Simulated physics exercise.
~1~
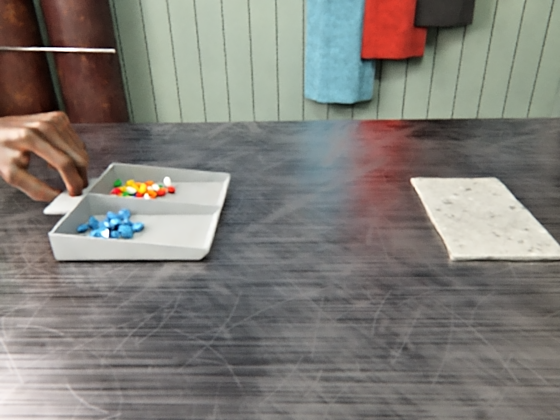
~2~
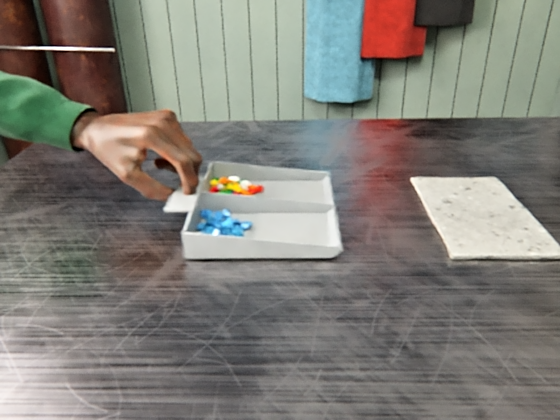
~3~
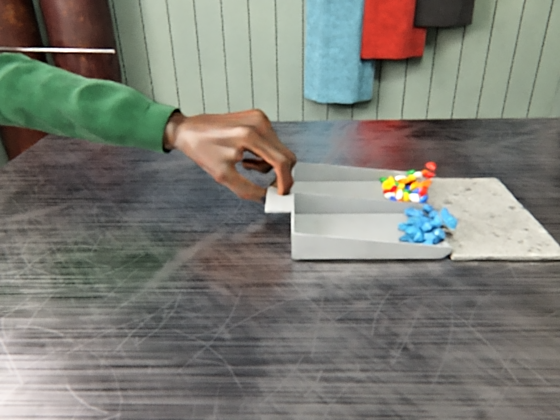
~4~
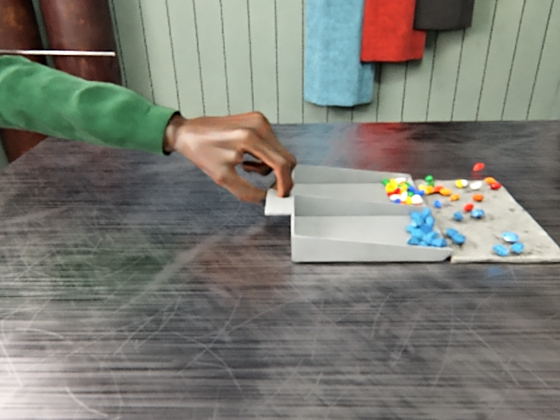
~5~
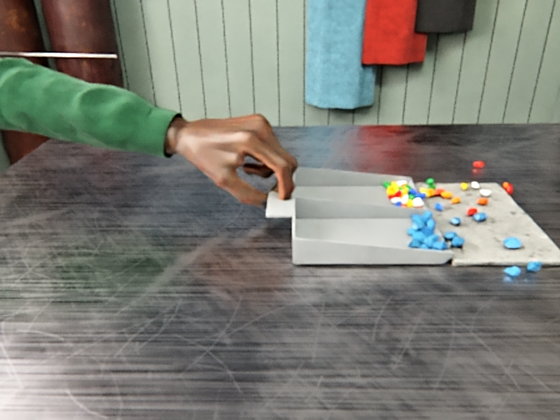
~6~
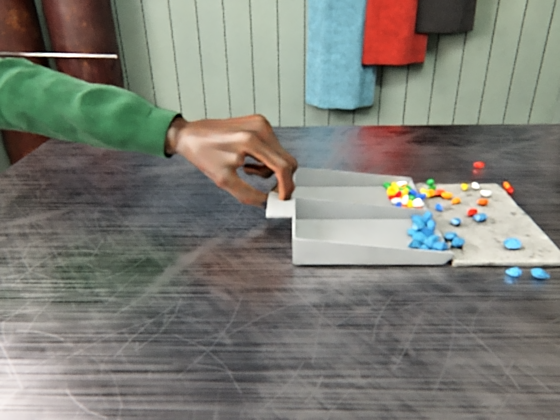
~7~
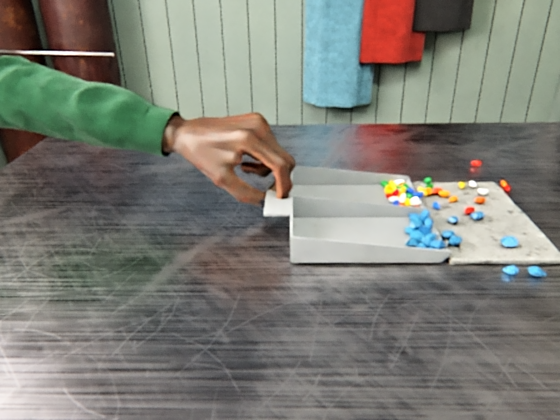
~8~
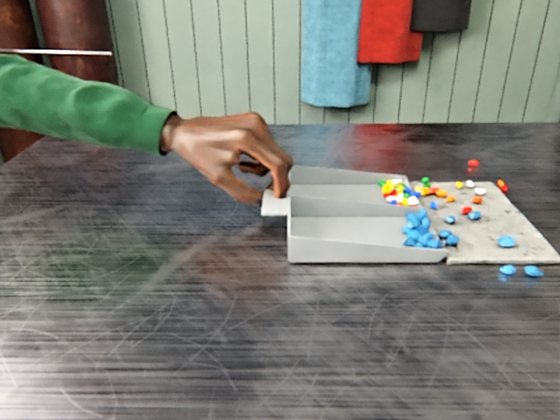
A divided tray pushed right by a hand stops at a slab, spilling some colourful pieces.
